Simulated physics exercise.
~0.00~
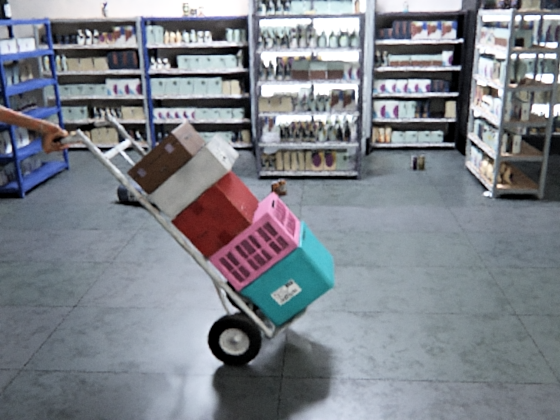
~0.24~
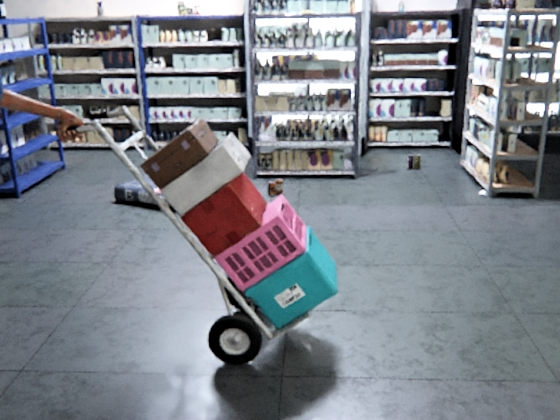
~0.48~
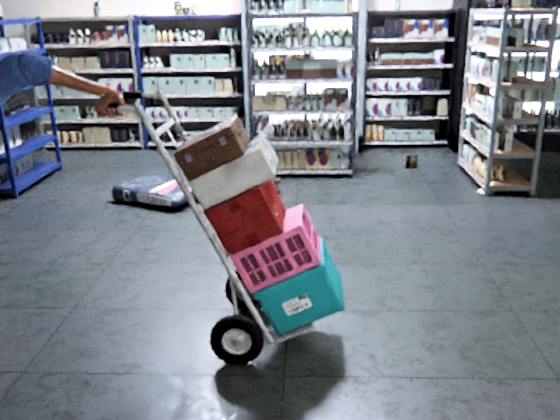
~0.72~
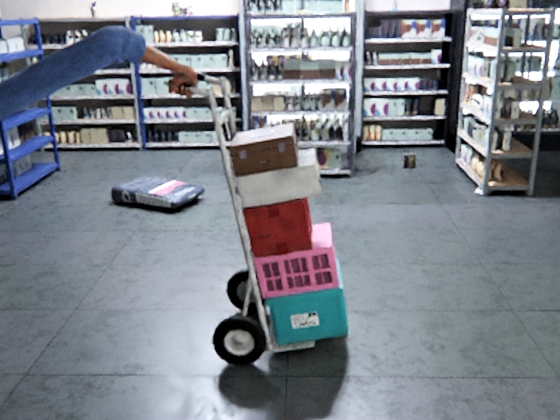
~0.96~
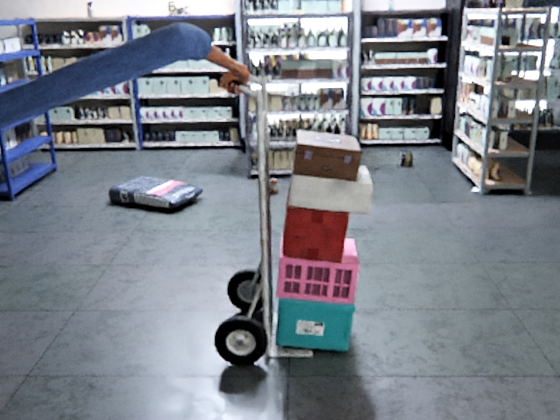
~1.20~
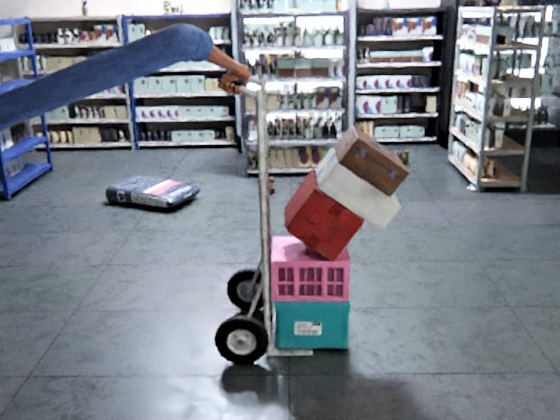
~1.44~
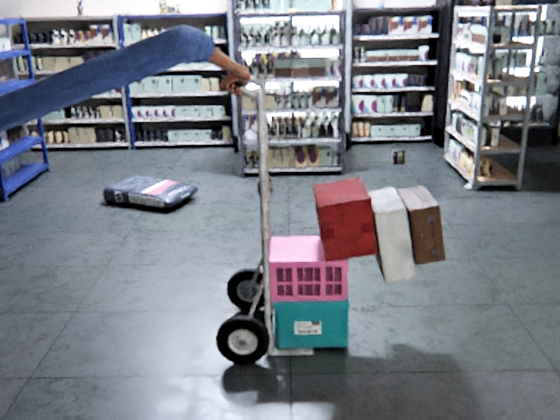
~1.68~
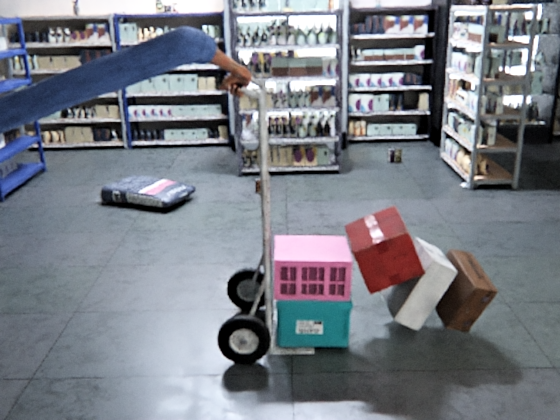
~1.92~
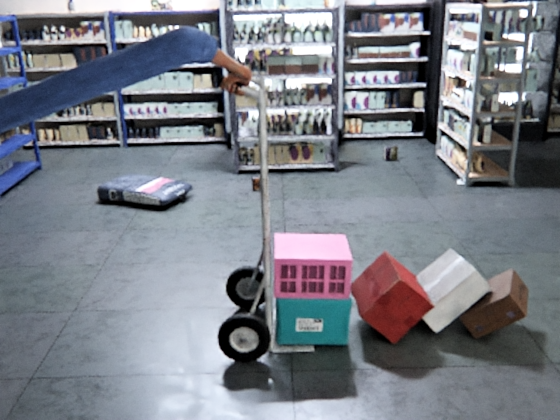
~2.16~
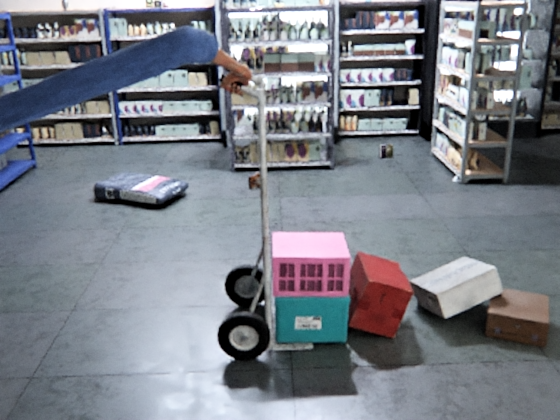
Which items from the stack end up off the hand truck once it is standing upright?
The brown, white and red boxes all fall from the stack and end up on the floor to the right of the hand truck.
The clip shows an arm swinging a tilted hand truck upright, carrying a stack of five boxes and crates. The brown, white and red boxes topple off to the right and land on the floor, while the pink crate stays on the turquoise tote at the truck's base.
